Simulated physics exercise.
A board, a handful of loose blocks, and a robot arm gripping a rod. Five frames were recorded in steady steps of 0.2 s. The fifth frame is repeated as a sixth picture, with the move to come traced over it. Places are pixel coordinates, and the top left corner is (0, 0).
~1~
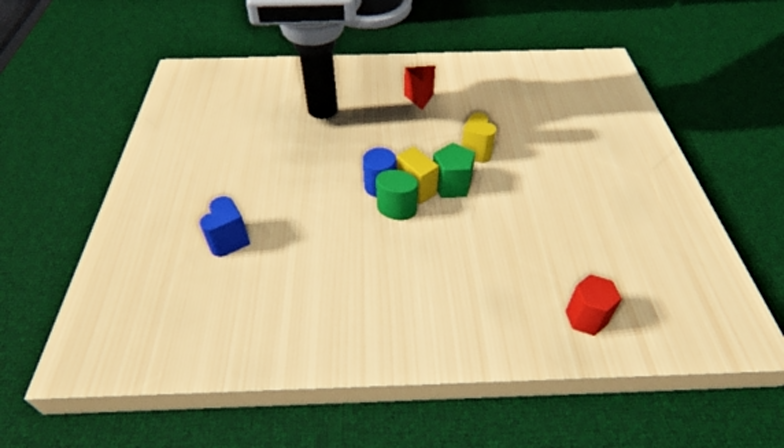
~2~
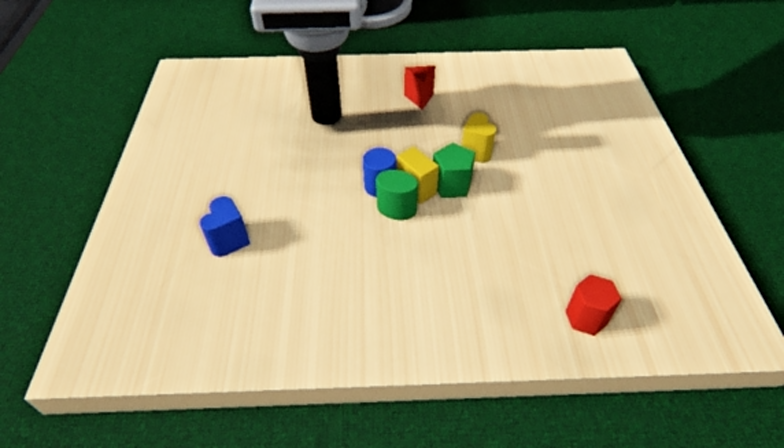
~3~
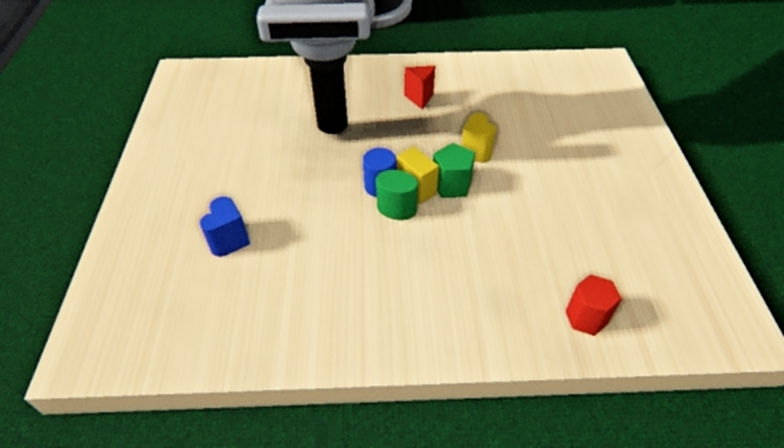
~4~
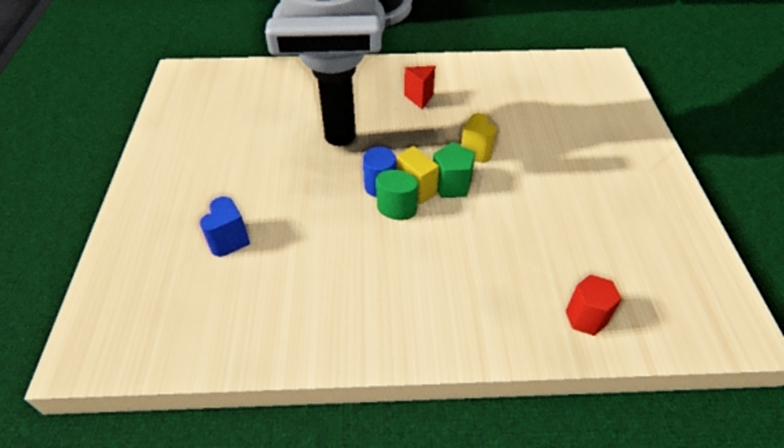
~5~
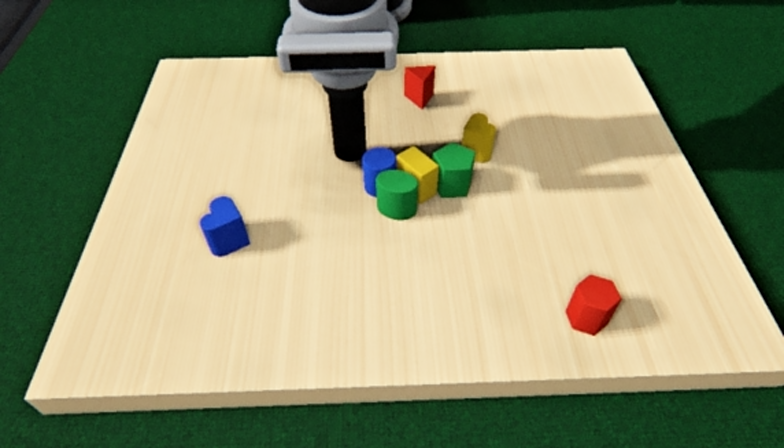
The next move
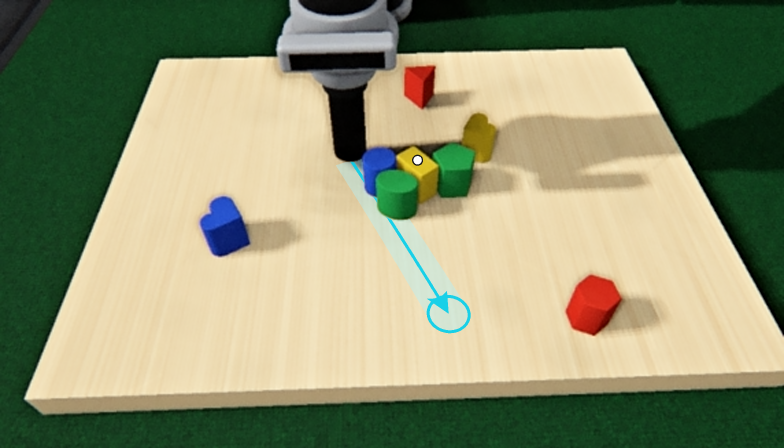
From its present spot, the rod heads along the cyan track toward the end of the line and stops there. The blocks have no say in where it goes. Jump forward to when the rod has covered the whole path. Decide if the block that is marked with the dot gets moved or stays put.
That block is going to be left alone.
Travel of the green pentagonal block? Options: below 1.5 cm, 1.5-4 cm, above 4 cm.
Answer: Less than 1.5 cm.
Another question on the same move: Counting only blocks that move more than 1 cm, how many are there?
By the end of the path, two blocks have moved more than about a centimetre.
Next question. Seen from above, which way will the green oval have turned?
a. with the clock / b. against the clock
Option a.
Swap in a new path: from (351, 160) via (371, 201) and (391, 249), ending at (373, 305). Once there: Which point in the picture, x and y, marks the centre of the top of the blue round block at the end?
It ends at (416, 187).
The line goes from (351, 160) to (449, 314); the dot is on the yellow oblong block.
On the path given first. One third of the way, rod at (380, 196); blue round block at (412, 188); green oval at (434, 213).
Two thirds of the way, rod at (413, 246); blue round block at (441, 206); green oval at (465, 233), turned 40° clockwise.
At the end, rod at (450, 305); blue round block at (441, 206); green oval at (465, 233), turned 40° clockwise; yellow oblong block unmoved; green pentagonal block unmoved.
